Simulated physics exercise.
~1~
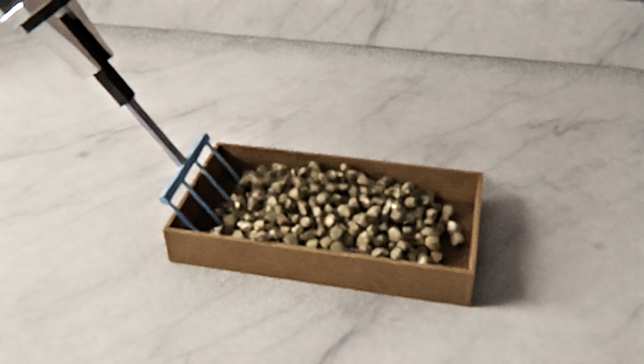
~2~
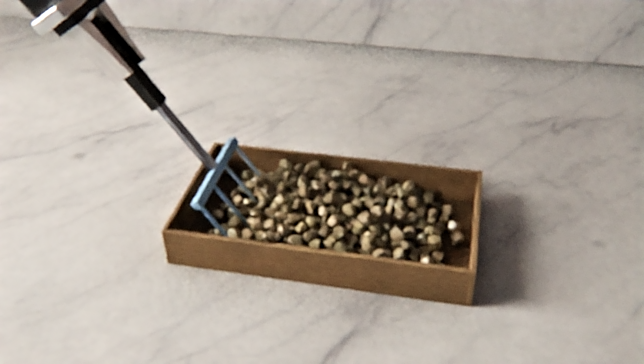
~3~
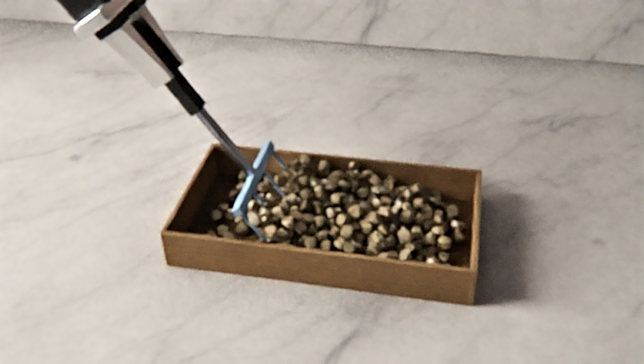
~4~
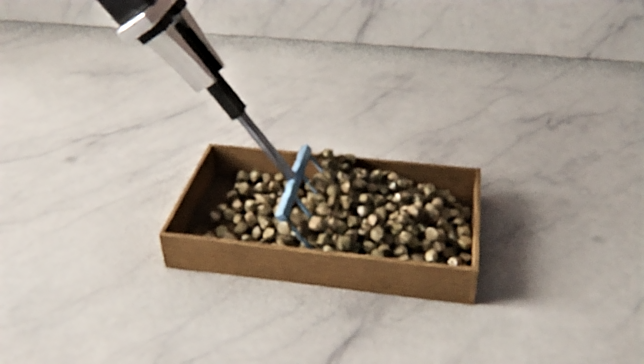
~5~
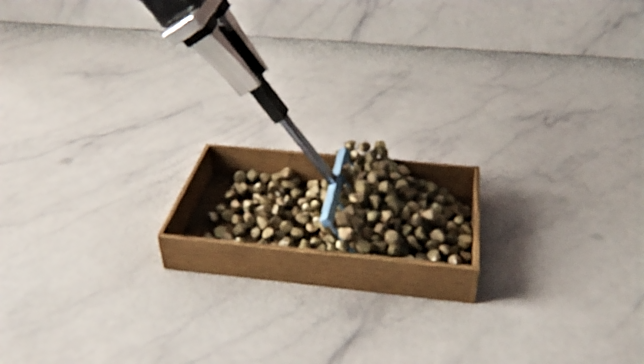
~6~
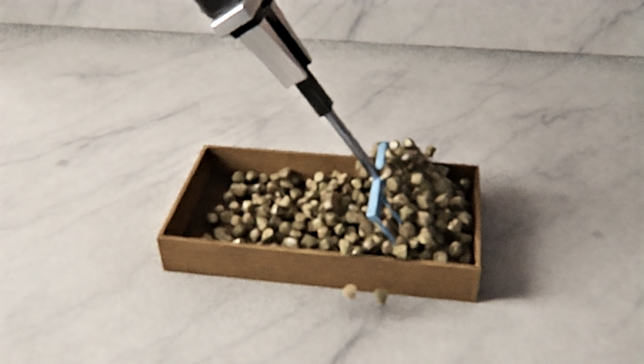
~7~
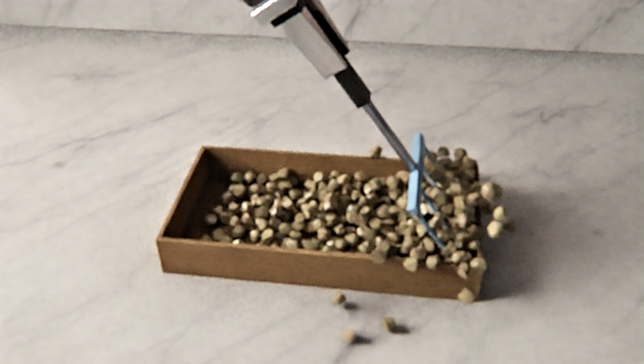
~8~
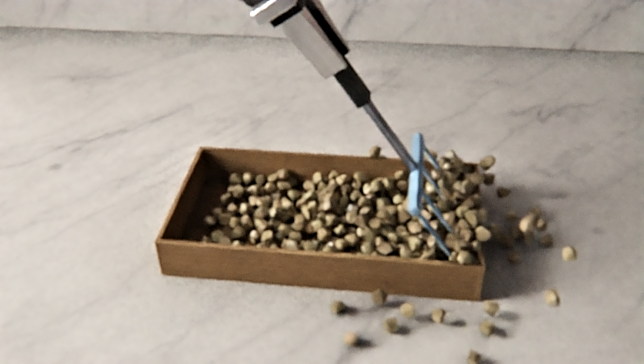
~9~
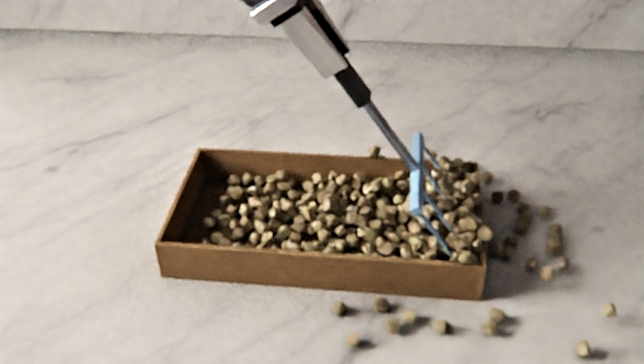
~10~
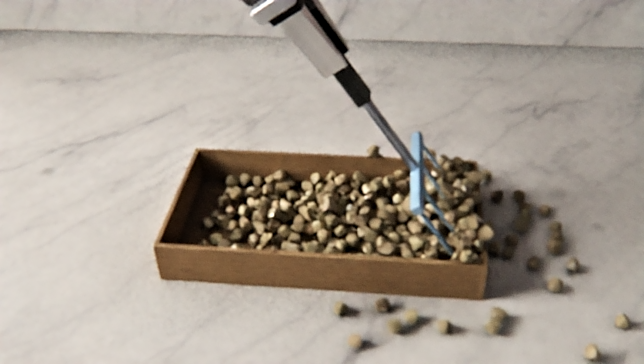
A blue rake drags pebbles rightward through a wooden tray, spilling some onto the table.
